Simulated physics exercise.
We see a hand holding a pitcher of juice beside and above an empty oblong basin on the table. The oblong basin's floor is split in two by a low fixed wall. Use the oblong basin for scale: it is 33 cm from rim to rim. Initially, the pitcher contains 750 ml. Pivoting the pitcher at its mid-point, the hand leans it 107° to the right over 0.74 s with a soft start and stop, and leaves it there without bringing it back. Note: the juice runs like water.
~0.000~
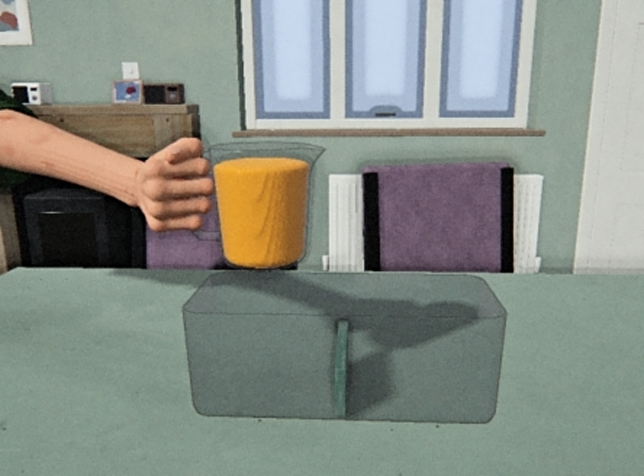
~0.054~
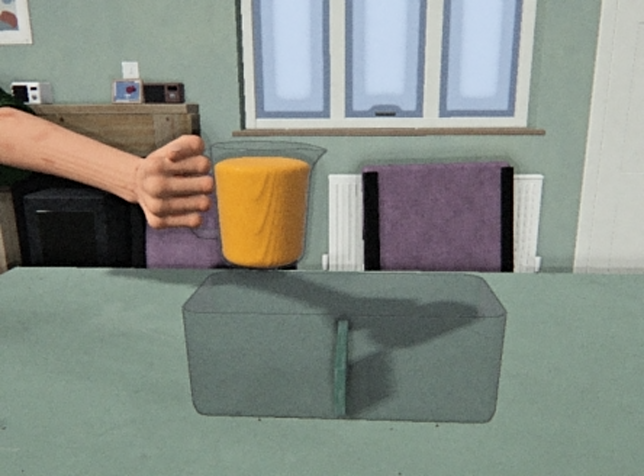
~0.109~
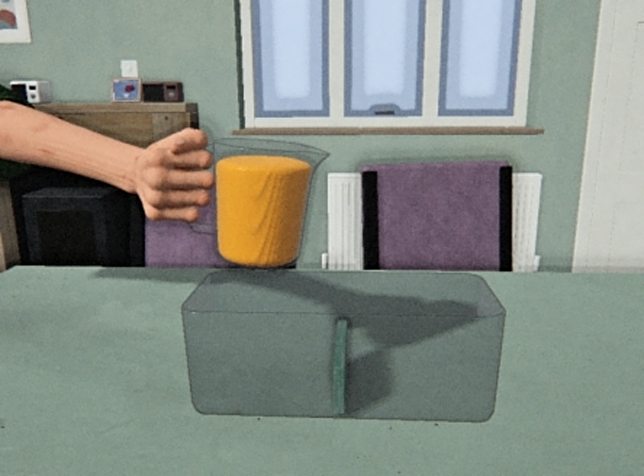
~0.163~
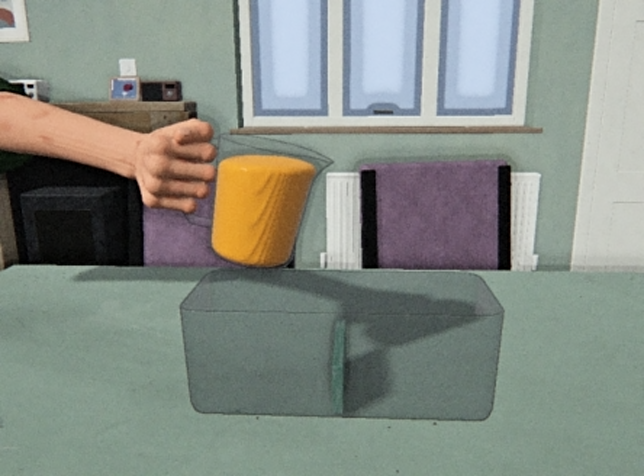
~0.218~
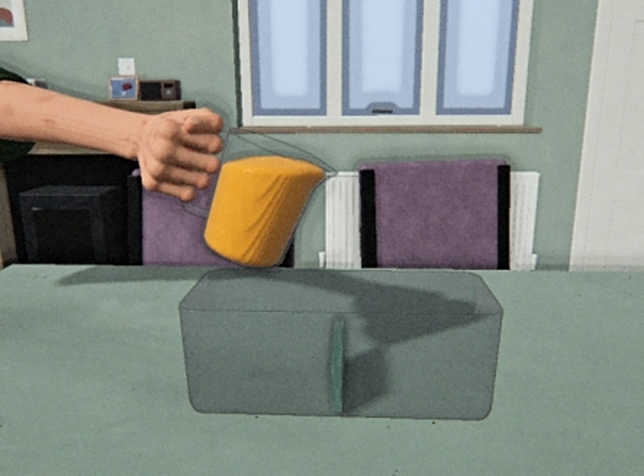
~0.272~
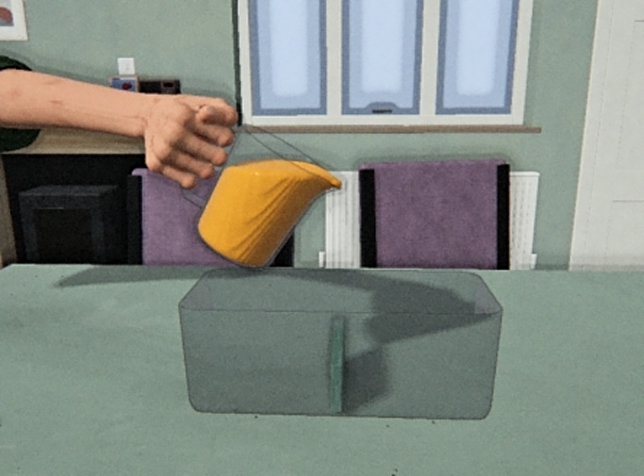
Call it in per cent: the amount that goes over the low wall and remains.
I would put it at about 94 per cent.
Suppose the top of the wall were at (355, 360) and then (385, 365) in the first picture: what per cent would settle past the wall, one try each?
First 80, then 35 per cent.
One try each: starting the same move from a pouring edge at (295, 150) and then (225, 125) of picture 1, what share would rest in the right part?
Result: 50 per cent, then 5 per cent.
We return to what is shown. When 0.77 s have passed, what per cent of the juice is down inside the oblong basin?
I'd put it at roughly 80 per cent.
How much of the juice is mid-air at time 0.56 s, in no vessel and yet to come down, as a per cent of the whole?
Some 18 per cent, I reckon.
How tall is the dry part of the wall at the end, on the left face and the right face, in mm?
Looks like roughly 54 mm on the left and roughly 22 mm on the right.
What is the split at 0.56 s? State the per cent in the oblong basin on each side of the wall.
Lab note: Left near 0, right near 24.
By 0.56 s the tilt is 92° and 58 per cent is still to pour, 0 is left of the wall and 25 right of it.
By 0.77 s the tilt is 107° and 13 per cent is still to pour, 4 is left of the wall and 76 right of it.
By 1.00 s the tilt is 107° and 1 per cent is still to pour, 5 is left of the wall and 93 right of it.
By 1.24 s the tilt is 107° and 0 per cent is still to pour, 5 is left of the wall and 94 right of it.
At rest 5 per cent lies left of the wall, 94 right of it and 1 outside.
